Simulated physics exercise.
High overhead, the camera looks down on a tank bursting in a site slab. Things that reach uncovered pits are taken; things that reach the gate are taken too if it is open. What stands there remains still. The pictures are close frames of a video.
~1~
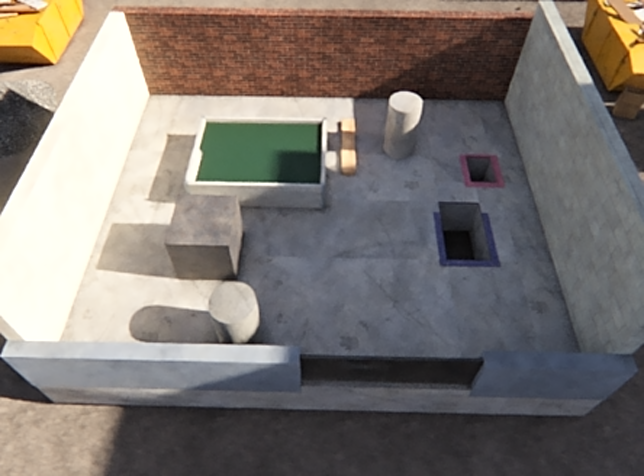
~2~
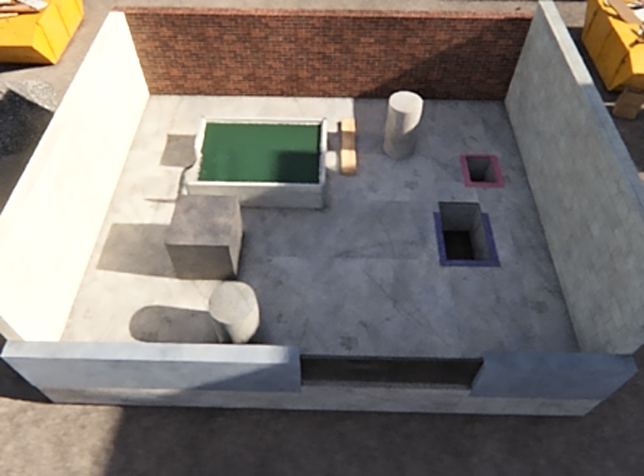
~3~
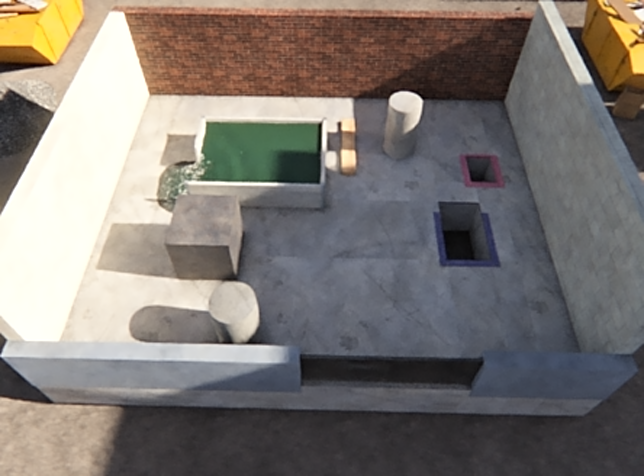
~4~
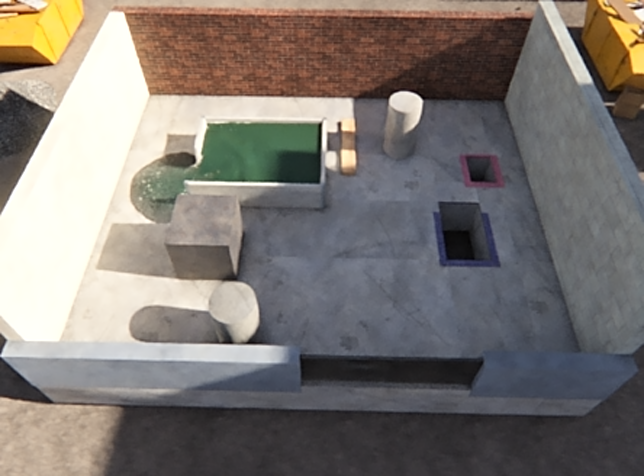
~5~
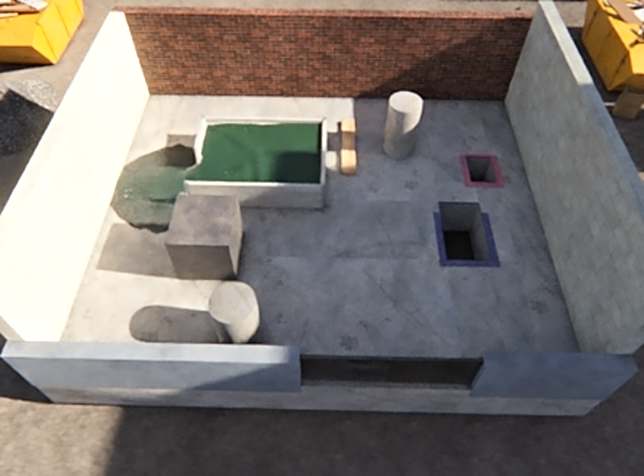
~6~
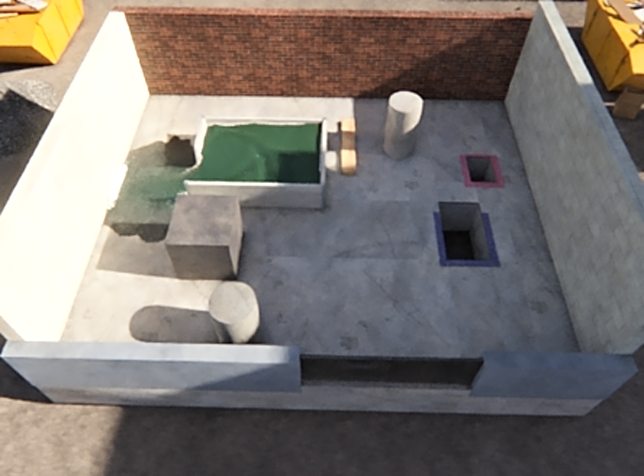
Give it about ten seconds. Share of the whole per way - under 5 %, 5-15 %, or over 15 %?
Gate under 5 %, blue pit under 5 %, pink pit under 5 %.
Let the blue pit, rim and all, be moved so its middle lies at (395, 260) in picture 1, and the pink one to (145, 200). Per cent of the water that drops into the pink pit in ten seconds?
Out of a hundred parts, 50 go to pink.
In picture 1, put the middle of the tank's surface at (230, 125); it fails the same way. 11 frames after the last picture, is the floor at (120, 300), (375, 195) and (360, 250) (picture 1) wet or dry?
One after the other: Wet, dry, free of water.
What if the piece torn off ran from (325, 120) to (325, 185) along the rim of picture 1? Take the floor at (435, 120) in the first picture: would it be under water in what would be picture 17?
Bottom line - sodden.
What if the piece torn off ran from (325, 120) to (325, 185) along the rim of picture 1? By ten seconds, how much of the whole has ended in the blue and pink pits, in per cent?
Blue takes 35 in a hundred, pink takes 15 in a hundred.
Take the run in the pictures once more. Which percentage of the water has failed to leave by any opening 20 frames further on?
Estimate: Close to 100 %.
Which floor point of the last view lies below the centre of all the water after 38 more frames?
About (221, 205).
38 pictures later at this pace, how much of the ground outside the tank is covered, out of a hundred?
I'd guess some 55 per cent.
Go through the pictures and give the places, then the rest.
The first frame shows the tank at (260, 153) is whole and still.
In the second frame, water pours out at (197, 179) and has run to a hidden place.
In the third frame, water pours out at (197, 180) and has run to (169, 170).
In the fourth frame, the front is at (139, 176), out from the gap at (197, 181).
In the fifth frame, the front is at (122, 171), out from the gap at (197, 181).
In the sixth frame, water pours out at (197, 180) and has run to (104, 220).
A moment on, water covers 10 % of the floor; the gate 0 %, the blue pit 0 %, the pink pit 0 %.
Next, water covers 20 % of the floor; the gate 0 %, the blue pit 0 %, the pink pit 0 %.
Then, water covers 30 % of the floor; the gate 0 %, the blue pit 0 %, the pink pit 0 %.
Later, water covers 55 % of the floor; the gate 0 %, the blue pit 0 %, the pink pit 0 %.
In the end, water covers 85 % of the floor; the gate 0 %, the blue pit 1 %, the pink pit 0 %.
